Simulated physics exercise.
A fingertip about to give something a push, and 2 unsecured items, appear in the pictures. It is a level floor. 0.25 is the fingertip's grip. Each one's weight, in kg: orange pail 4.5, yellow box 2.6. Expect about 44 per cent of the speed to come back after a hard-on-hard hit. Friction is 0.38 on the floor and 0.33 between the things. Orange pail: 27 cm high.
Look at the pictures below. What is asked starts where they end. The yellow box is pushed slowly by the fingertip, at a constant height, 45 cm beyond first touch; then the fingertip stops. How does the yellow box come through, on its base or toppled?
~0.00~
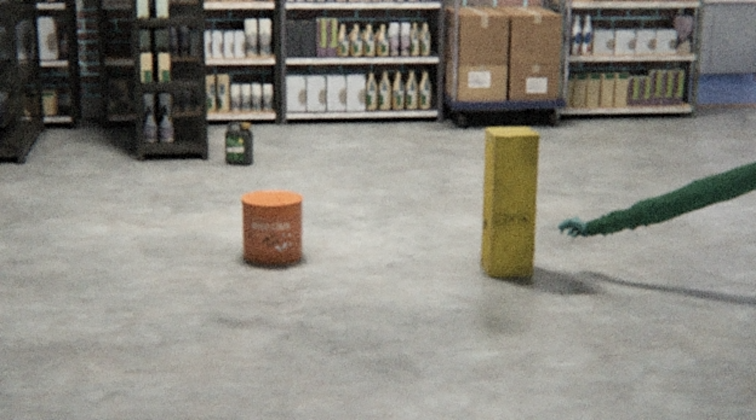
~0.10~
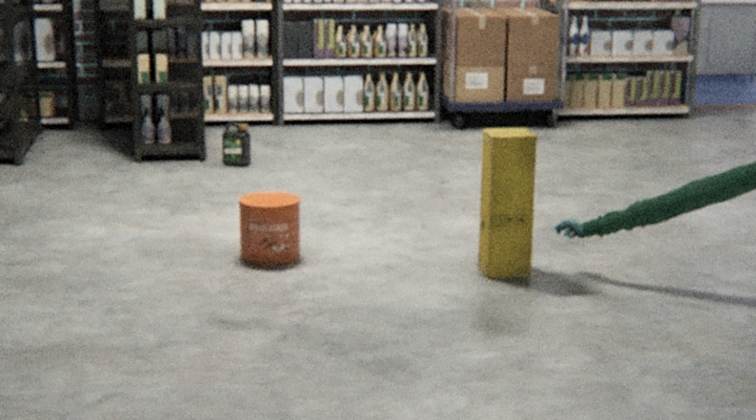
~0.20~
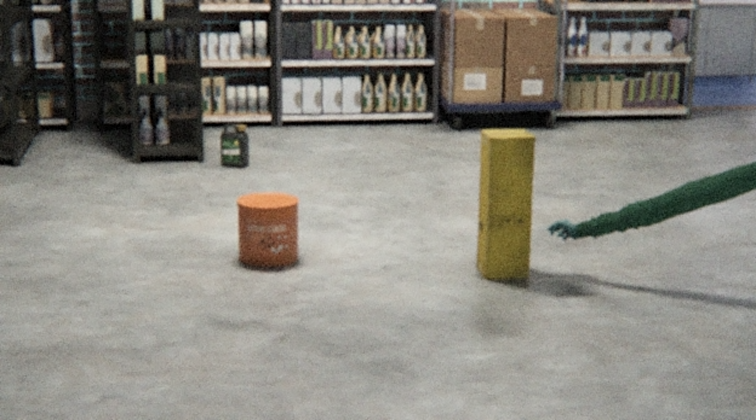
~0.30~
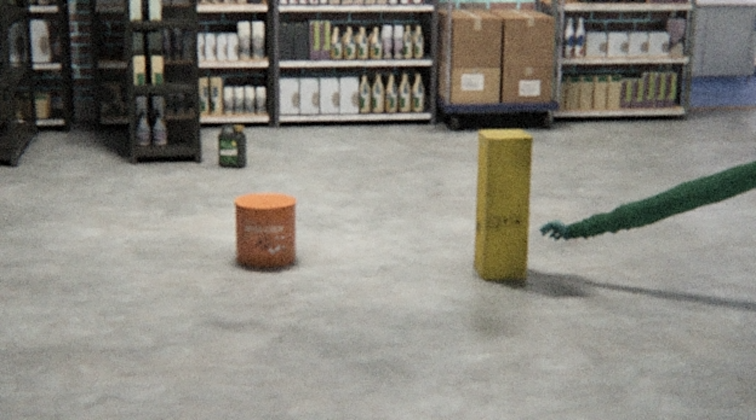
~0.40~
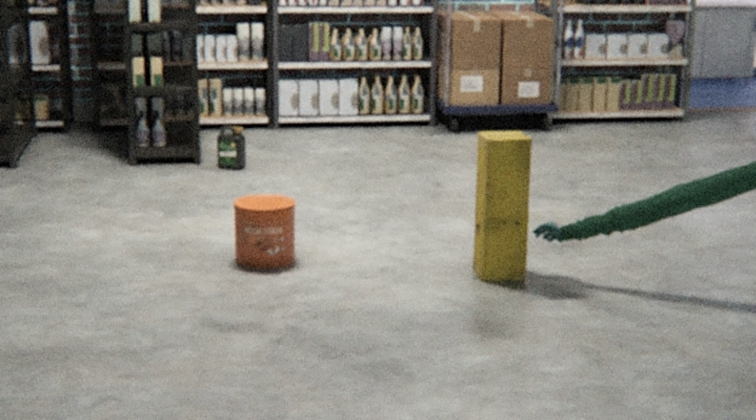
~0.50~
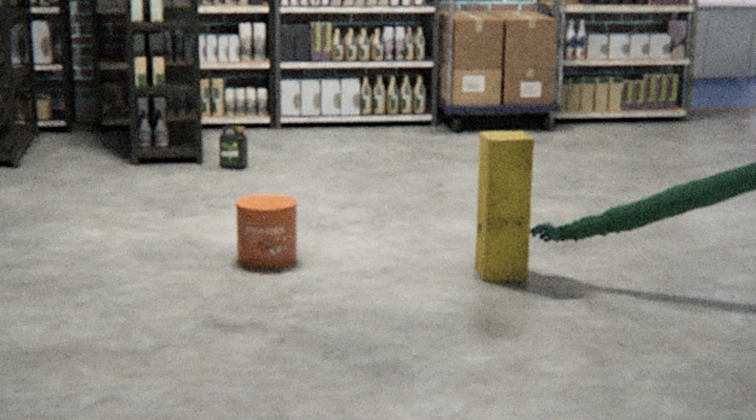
Standing.
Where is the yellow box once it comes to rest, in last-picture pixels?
It comes to rest around (399, 209).
Around 0.90 s, 20 cm of travel; yellow box shifted 7 cm near (486, 206).
Around 1.40 s, 32 cm of travel; yellow box shifted 20 cm near (457, 207).
Around 1.80 s, 42 cm of travel; yellow box shifted 30 cm near (434, 208).
Around 2.30 s, 55 cm of travel; yellow box shifted 42 cm near (405, 209).
Finally (3.4 s), not toppled but over 14 cm from the start, yellow box; orange pail still in place (within 14 cm). Final places as that camera would see them, yellow box near (399, 209).
